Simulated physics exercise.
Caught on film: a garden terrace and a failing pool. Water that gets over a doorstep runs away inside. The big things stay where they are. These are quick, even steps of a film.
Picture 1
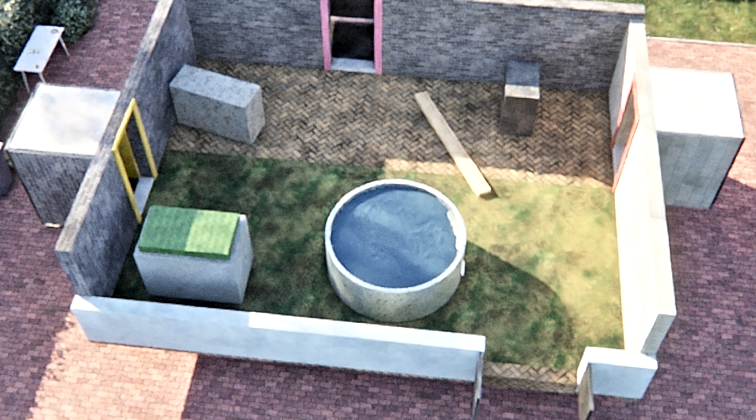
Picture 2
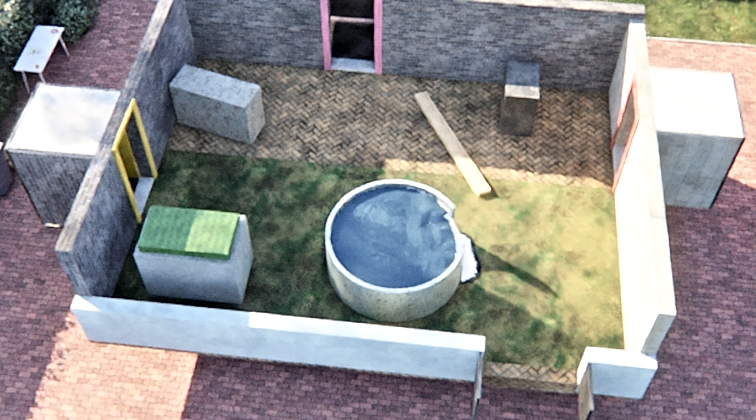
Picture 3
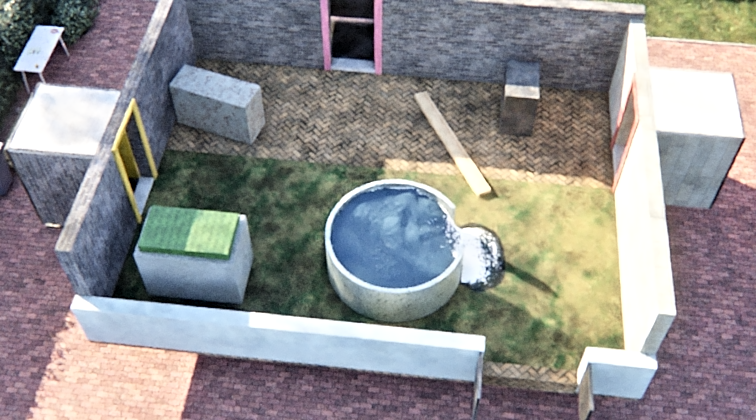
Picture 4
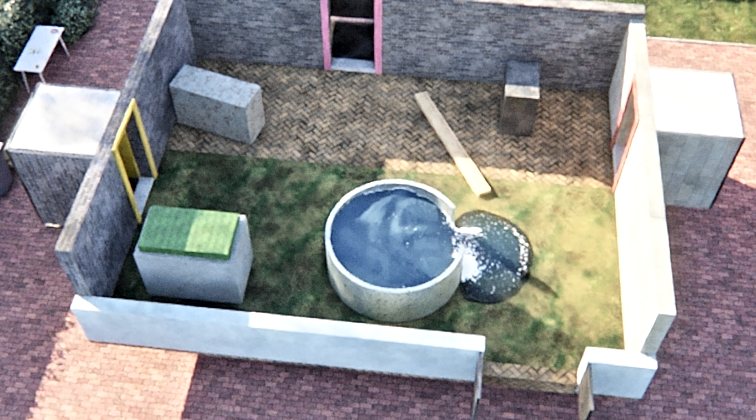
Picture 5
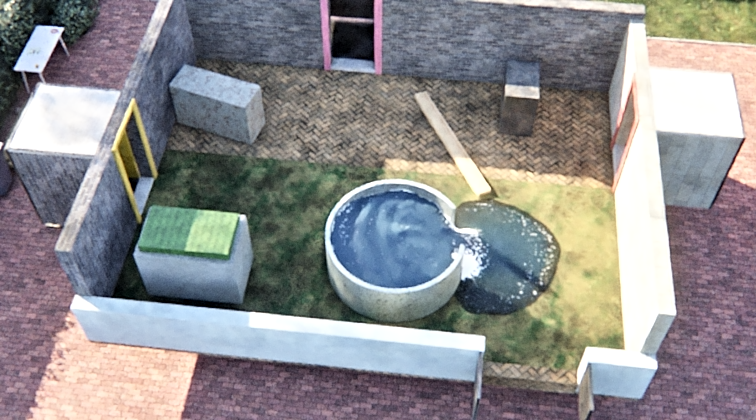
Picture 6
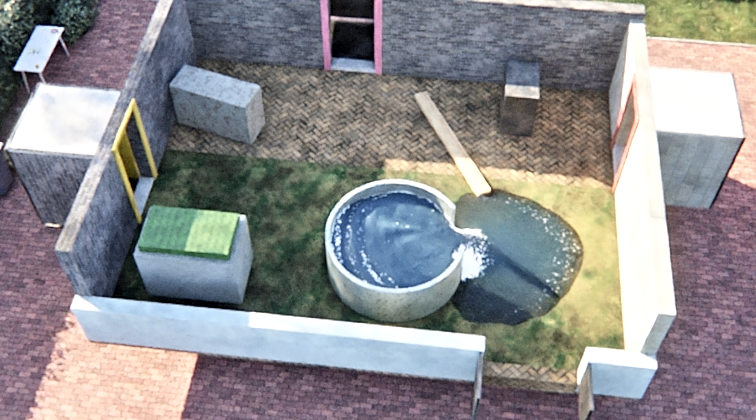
A walled garden terrace held a round pool of still water until its right side broke open, and water poured out through the gap, spreading rightward across the grass in a widening dark puddle.
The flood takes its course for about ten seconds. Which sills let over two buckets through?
The pink door stays under that; the red door stays under that; the yellow door stays under that.
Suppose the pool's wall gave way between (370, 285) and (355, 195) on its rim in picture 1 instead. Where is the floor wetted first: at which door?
First comes the yellow-painted one.
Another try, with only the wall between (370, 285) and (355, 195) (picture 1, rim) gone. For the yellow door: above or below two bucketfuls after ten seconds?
In short: The yellow one floods.
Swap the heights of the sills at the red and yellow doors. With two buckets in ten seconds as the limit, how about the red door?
One by one: Red door goes over.
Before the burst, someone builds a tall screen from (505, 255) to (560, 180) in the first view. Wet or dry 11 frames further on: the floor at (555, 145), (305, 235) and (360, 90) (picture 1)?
In turn: Awash, clear, not flooded.
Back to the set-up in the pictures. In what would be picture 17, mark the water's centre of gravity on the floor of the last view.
Around (462, 255).
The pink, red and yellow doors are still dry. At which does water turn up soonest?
I say the one in red.
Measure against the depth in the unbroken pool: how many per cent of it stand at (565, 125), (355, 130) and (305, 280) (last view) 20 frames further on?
In turn 10, 0 and 0 in a hundred.
A moment on, water covers 20 % of the floor; the pink door not reached, the red door not reached, the yellow door not reached.
Next, water covers 30 % of the floor; the pink door not reached, the red door wet at the sill, nothing in, the yellow door not reached.
Then, water covers 35 % of the floor; the pink door not reached, the red door wet at the sill, nothing in, the yellow door not reached.
Later, water covers 45 % of the floor; the pink door wet at the sill, nothing in, the red door wet at the sill, nothing in, the yellow door not reached.
In the end, water covers 75 % of the floor; the pink door wet at the sill, nothing in, the red door wet at the sill, nothing in, the yellow door not reached.
